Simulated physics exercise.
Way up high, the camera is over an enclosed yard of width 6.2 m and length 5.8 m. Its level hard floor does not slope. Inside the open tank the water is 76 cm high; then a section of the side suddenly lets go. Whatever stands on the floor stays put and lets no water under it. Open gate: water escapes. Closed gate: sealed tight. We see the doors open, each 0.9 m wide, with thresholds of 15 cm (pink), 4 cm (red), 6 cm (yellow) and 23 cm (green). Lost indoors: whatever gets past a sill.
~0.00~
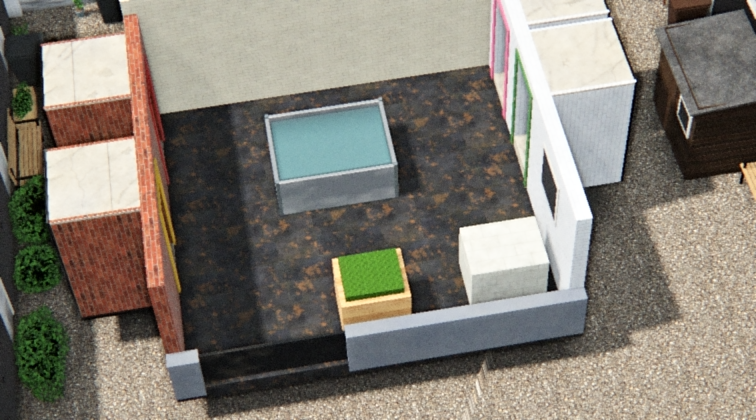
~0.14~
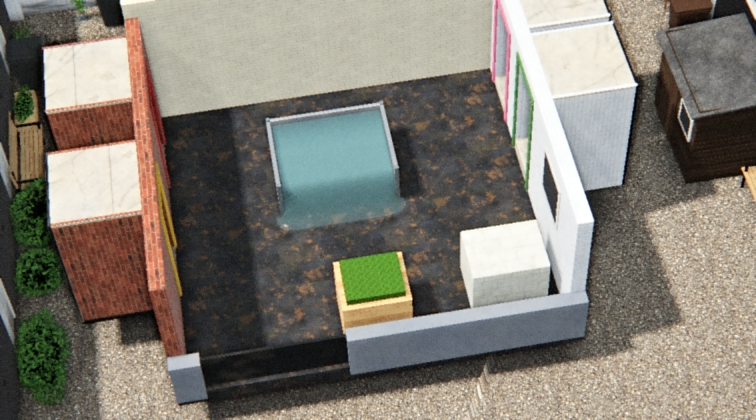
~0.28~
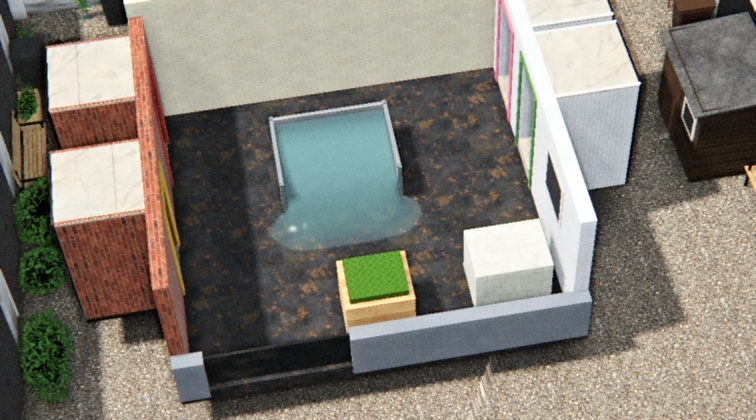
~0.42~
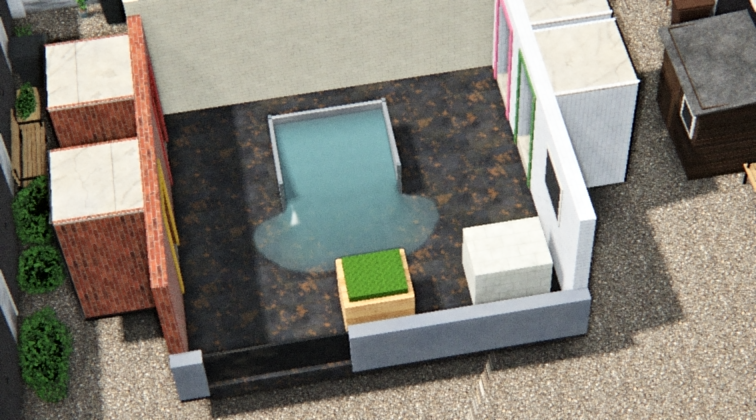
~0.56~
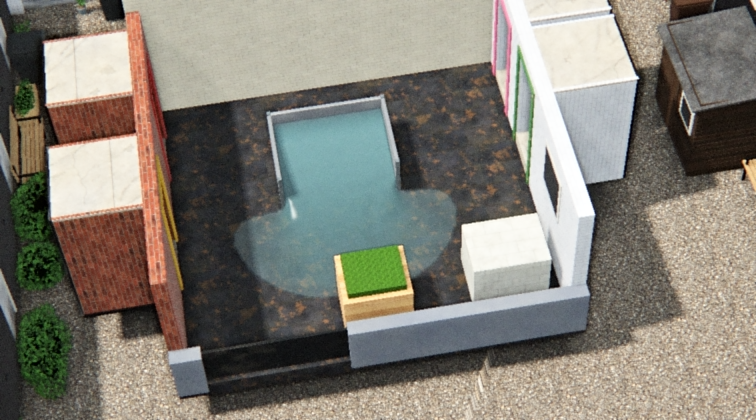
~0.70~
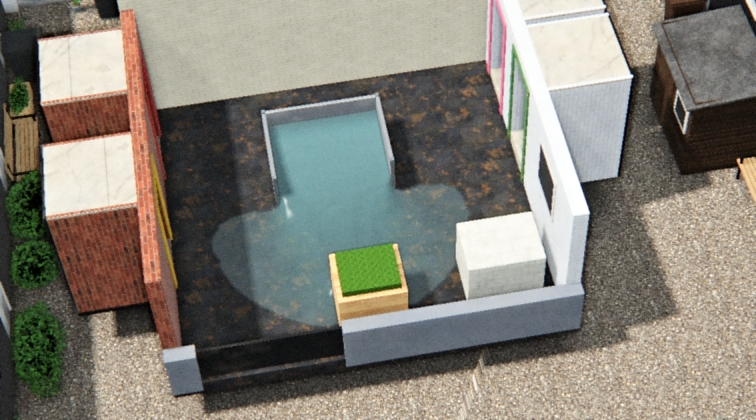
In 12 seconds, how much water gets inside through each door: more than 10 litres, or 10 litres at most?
One by one: Pink door: Short, red door: Surplus, yellow door: Surplus, green door: Short.
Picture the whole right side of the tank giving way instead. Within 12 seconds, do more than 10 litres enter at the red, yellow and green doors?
At red the amount is higher than the mark, at yellow it is higher than the mark, and at green it is higher than the mark.
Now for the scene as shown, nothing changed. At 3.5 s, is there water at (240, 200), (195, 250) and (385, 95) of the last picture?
Point 1: Reached; point 2: Reached; point 3: Unreached.
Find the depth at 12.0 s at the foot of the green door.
Close to 9.0 cm of depth.
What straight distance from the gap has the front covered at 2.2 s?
About 4.4 m.
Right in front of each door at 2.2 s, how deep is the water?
Depths: Pink door 0 cm, red door 0 cm, yellow door 3 cm, green door 0 cm.
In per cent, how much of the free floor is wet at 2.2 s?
Close to 45 in a hundred.
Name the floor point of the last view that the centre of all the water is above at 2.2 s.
I'd say somewhere around (343, 265).
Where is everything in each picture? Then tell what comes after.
Still water, 76 cm deep, in the open tank at (330, 144), in the first frame.
The front is at (279, 220), 1.1 m from the gap at (340, 198); 0.4 m2 of floor is under water; 76 cm left at the back of the open tank, in the second frame.
Water pours out at (343, 198) and has run 1.3 m, to (278, 236); typically 13 cm deep outside, 69 cm at the open tank's back, in the third frame.
Water pours out at (342, 197) and has run 1.6 m, to (269, 252); typically 11 cm deep outside, 64 cm at the open tank's back, in the fourth frame.
Water pours out at (341, 194) and has run 2.0 m, to (273, 280); typically 9 cm deep outside, 63 cm at the open tank's back, in the fifth frame.
Water pours out at (335, 193) and has run 2.6 m, to (319, 322); typically 7 cm deep outside, 55 cm at the open tank's back, in the sixth frame.
After 1.4 s water covers 40 % of the floor and is deepest (46 cm) near (352, 280); pink door not reached, red door not reached, yellow door not reached, green door not reached.
After 2.2 s water covers 45 % of the floor and is deepest (53 cm) near (186, 372); pink door not reached, red door not reached, yellow door 3 cm at the sill, 0 L in, green door not reached.
After 3.5 s water covers 60 % of the floor and is deepest (24 cm) near (562, 310); pink door not reached, red door not reached, yellow door 7 cm at the sill, 4 L in, green door 6 cm at the sill, 0 L in.
After 7.0 s water covers 95 % of the floor and is deepest (15 cm) near (171, 136); pink door 8 cm at the sill, 0 L in, red door 6 cm at the sill, 0 L in, yellow door 8 cm at the sill, 34 L in, green door 7 cm at the sill, 0 L in.
After 12.0 s water covers 100 % of the floor and is deepest (10 cm) near (322, 128); pink door 9 cm at the sill, 0 L in, red door 8 cm at the sill, 37 L in, yellow door 5 cm at the sill, 37 L in, green door 9 cm at the sill, 0 L in.
